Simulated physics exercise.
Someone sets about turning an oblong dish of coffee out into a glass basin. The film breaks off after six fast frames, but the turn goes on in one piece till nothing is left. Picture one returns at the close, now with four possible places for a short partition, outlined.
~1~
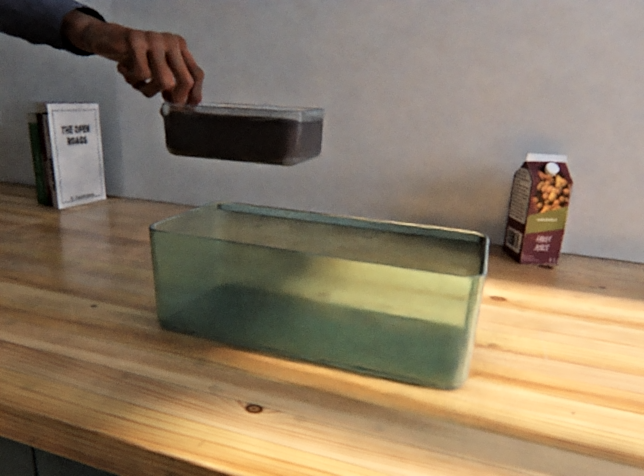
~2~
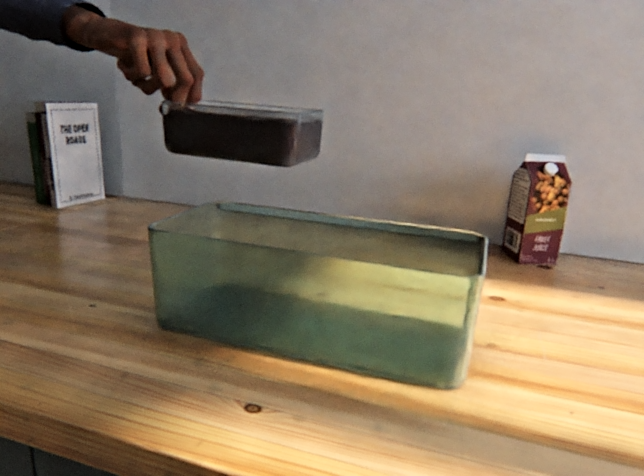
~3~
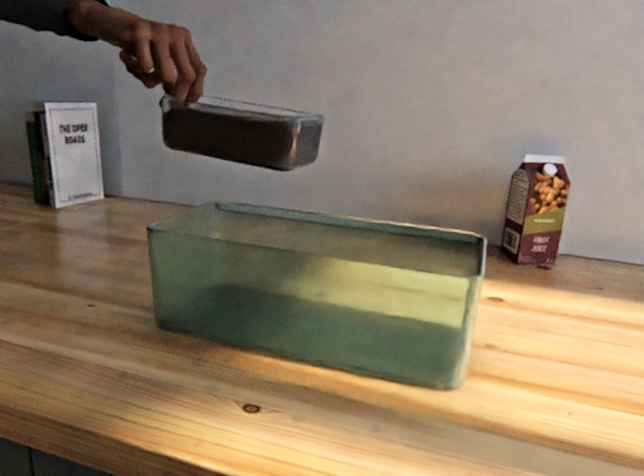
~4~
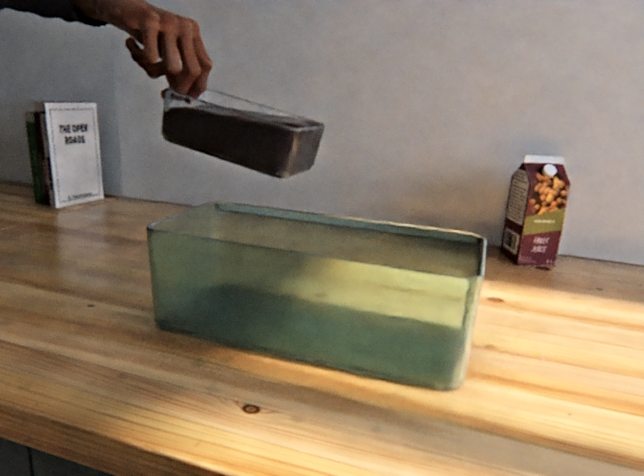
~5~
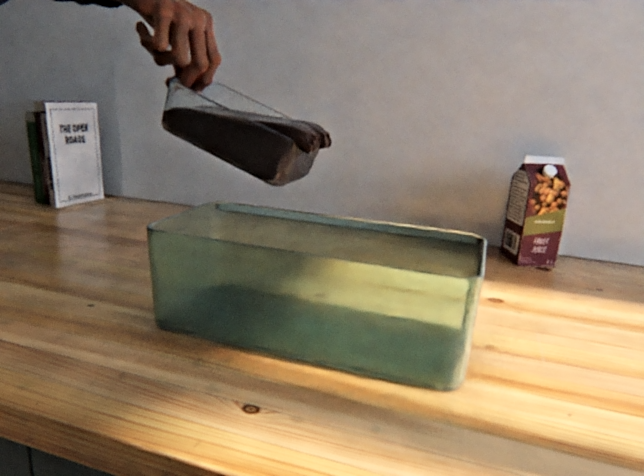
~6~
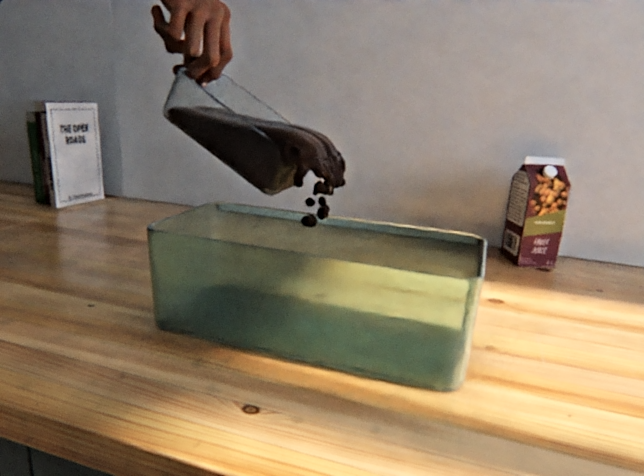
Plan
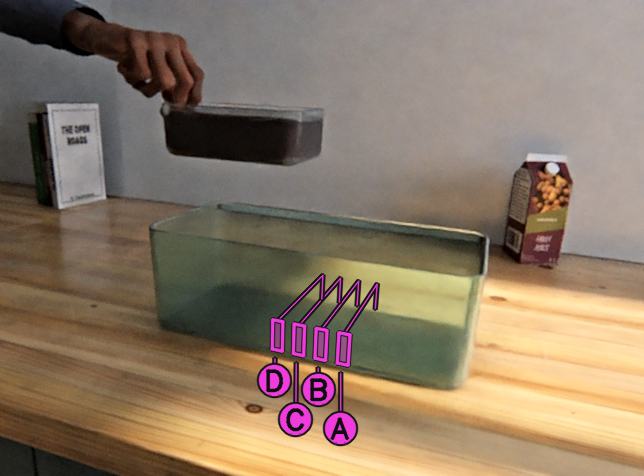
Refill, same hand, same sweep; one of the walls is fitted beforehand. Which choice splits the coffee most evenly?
A beats the others.
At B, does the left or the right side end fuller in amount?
The right one.
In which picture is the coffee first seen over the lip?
Picture 5.
On the marked copy, A at (340, 372); B at (318, 367); C at (296, 363); D at (274, 358).
For place A, about 51 % ends left of the wall and 49 % right of it.
For place B, about 31 % ends left of the wall and 69 % right of it.
For place C, about 23 % ends left of the wall and 77 % right of it.
For place D, about 17 % ends left of the wall and 83 % right of it.
